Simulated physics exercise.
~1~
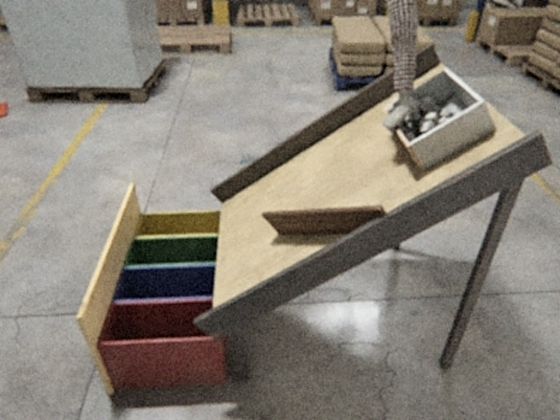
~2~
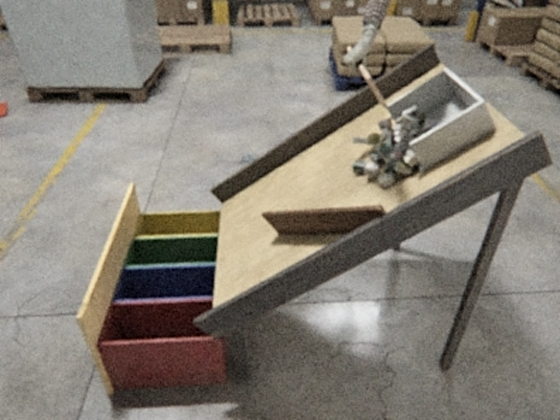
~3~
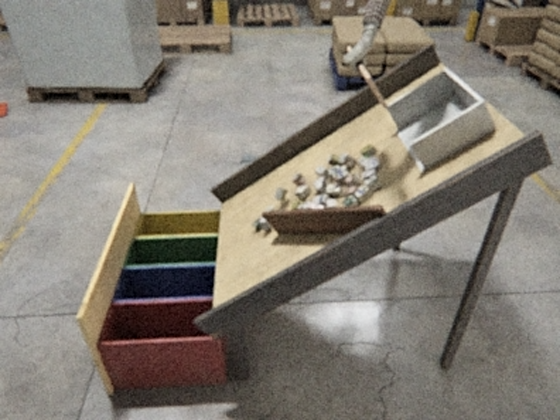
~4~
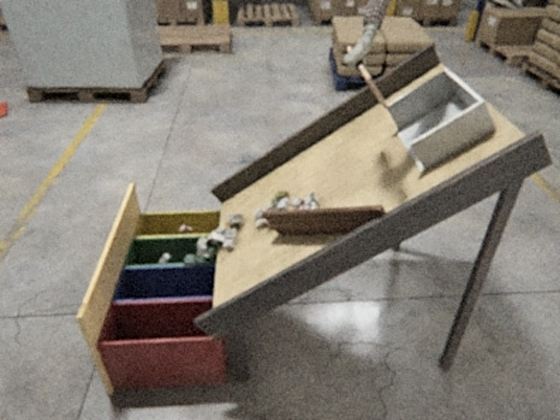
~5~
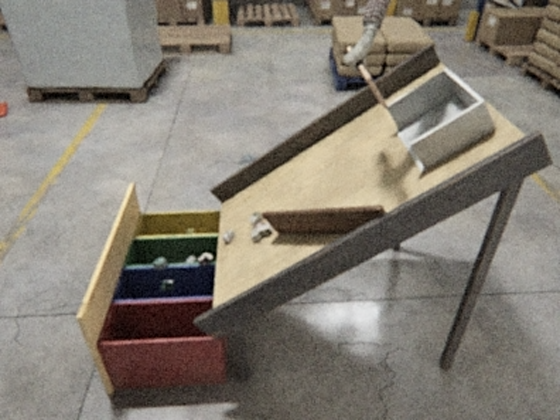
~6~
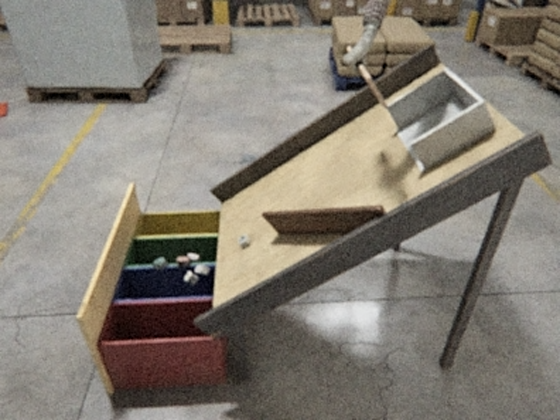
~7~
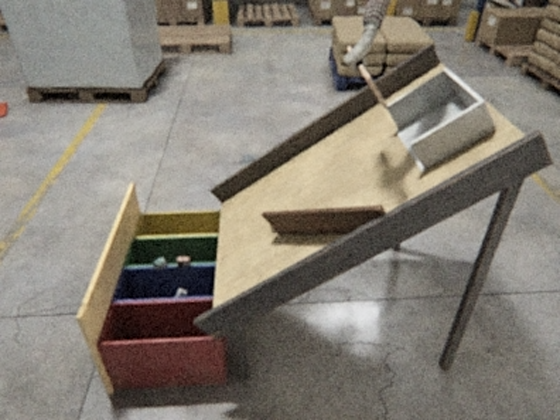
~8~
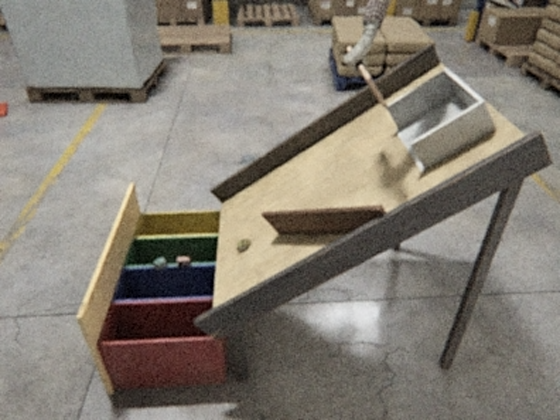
In a warehouse with a grey concrete floor, seen from slightly above by a still camera, a wooden table slopes down to the left with an angled board across it. A white pen of small pieces sits at the top right, and yellow, green, blue and red bins stand at the low edge. A robotic arm lifts a gate up and away, and the pieces spill out in a clump. They spread down the slope, gather behind the board and slide around its left end. Most drop into the green bin, fewer into the blue, while a couple remain on the slope.
